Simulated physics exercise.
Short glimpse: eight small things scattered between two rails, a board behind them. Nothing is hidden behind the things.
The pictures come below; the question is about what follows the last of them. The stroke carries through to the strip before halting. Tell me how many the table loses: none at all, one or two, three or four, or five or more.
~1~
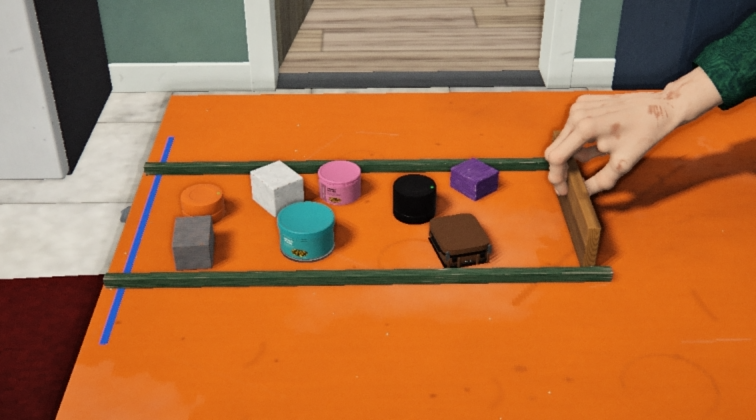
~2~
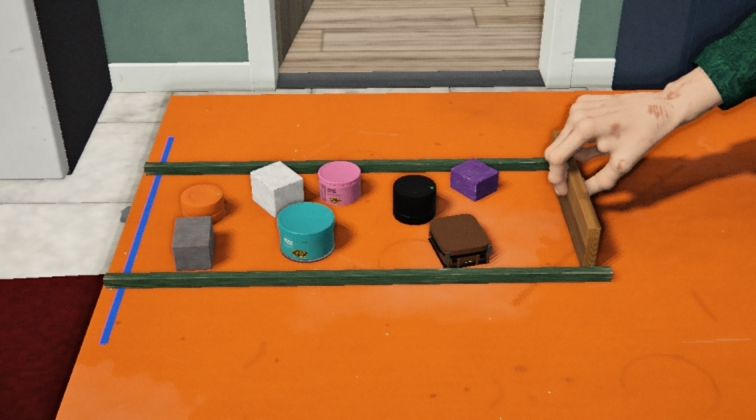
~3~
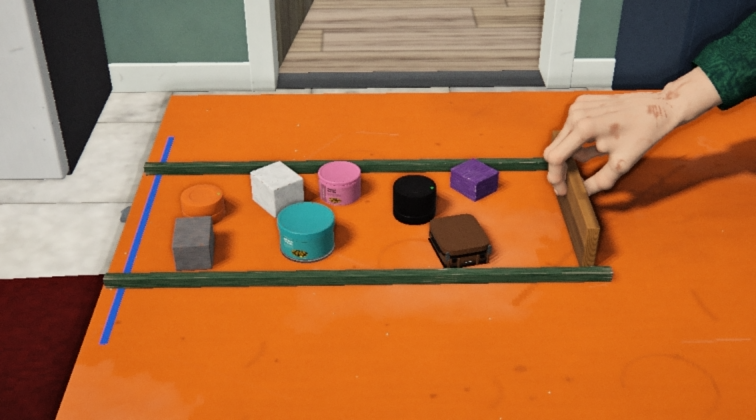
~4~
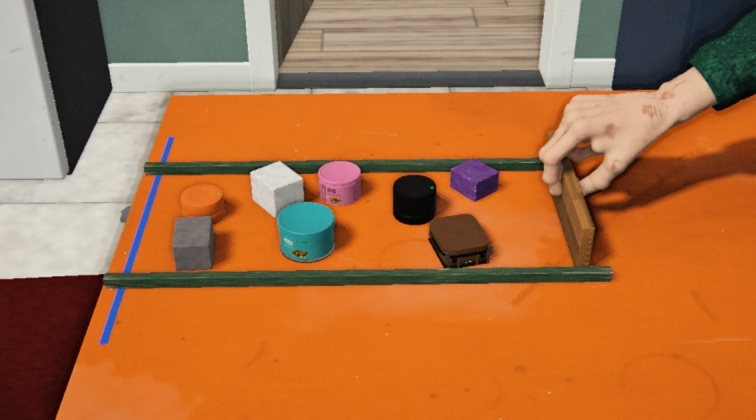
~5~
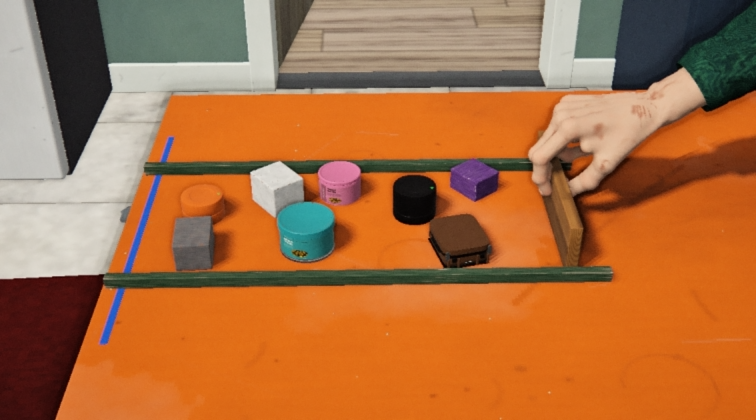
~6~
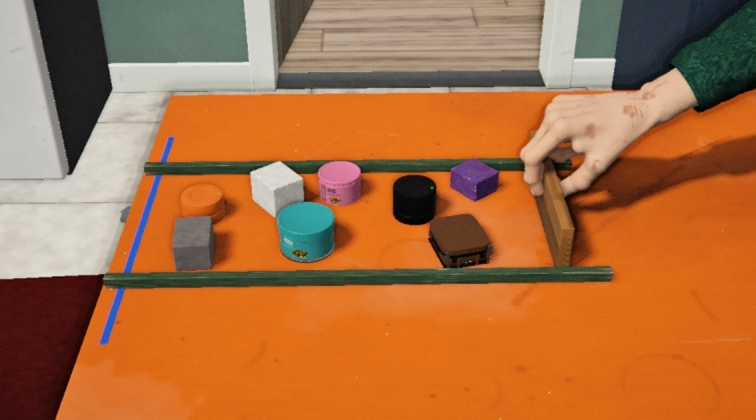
The table loses five or more.
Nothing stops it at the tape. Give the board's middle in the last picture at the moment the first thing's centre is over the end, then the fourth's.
I'd put it close to (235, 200) and later close to (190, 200).
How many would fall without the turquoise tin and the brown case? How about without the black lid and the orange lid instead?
Falls come to 4 the first time and 5 the other time.
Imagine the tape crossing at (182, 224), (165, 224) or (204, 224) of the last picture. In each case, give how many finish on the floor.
Floor tally per try: 4 / 5 / 2.
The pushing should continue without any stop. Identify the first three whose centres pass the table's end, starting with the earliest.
Grey block, orange lid, turquoise tin.
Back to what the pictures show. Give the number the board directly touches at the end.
It's touching 1 at the end.
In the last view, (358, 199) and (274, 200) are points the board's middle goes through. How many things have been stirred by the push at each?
I get 6 at the one place and 8 at the other.
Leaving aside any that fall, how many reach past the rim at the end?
Counting them gives 1.
Soon after, none off yet; orange lid at rest near (203, 205); grey block at rest near (194, 243); white block at rest near (278, 189).
In the end, the number that fall off is five or more; gone, brown case, black lid, pink tub, turquoise tin, white block, grey block and orange lid.
